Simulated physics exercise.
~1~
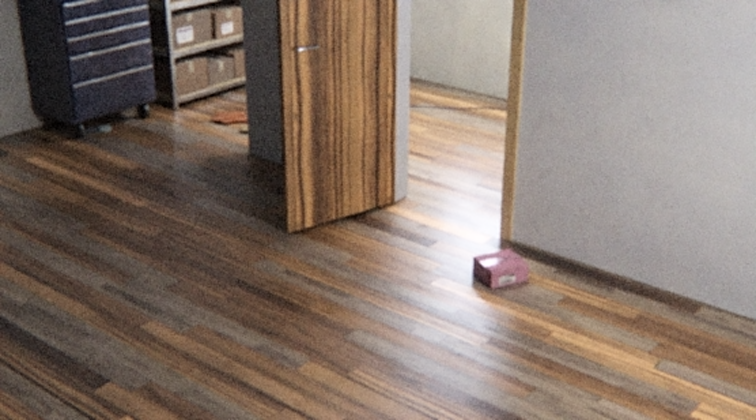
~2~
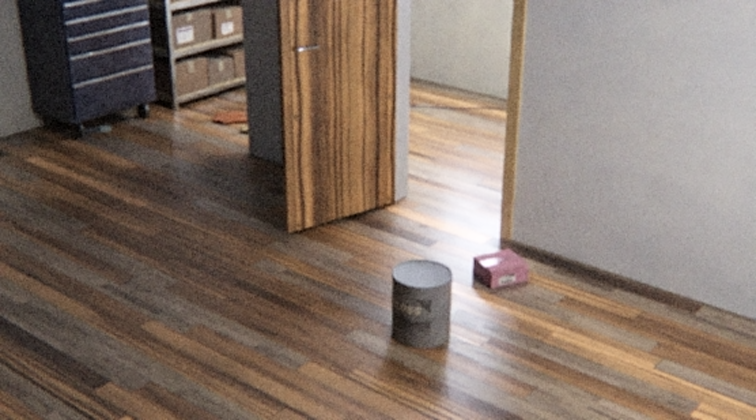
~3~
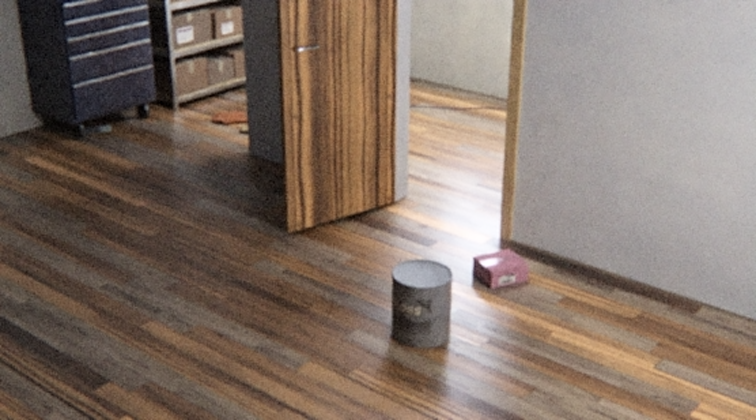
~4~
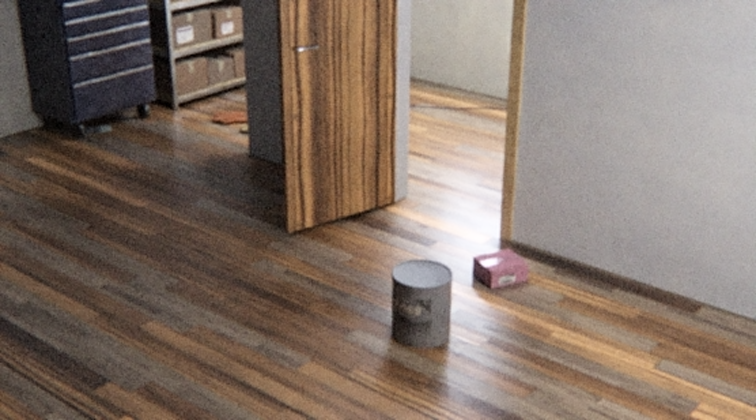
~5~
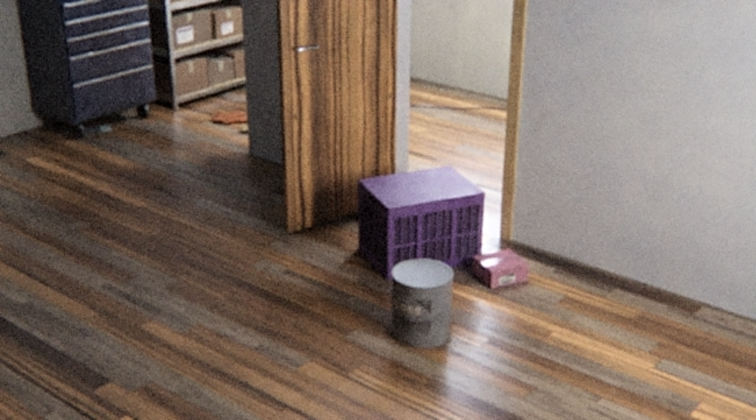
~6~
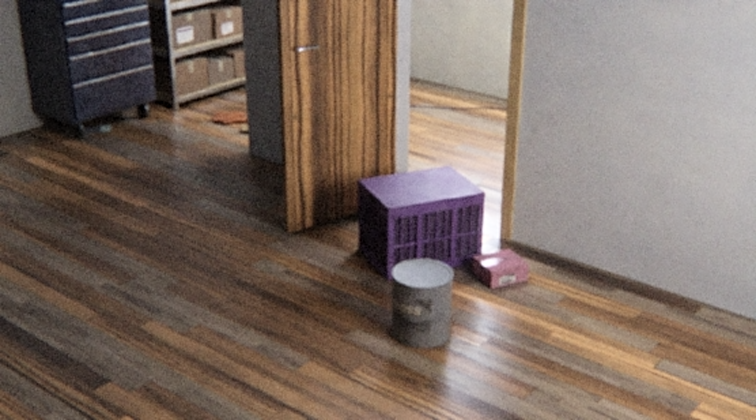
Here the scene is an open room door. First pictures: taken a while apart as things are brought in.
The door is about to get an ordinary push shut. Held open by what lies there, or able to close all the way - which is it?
Held open.
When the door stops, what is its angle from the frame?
I'd say it stays open by roughly 70 degrees.
Then, 0.50 s past the last view, door at 97°.
Then, 0.80 s past the last view, door at 88°.
Then, 1.10 s past the last view, door at 78°.
Then, 1.30 s past the last view, door at 71°.
Finally, door at 69°; all 3 still in place. Final places as the last picture's camera would see them, purple chest near (422, 221).
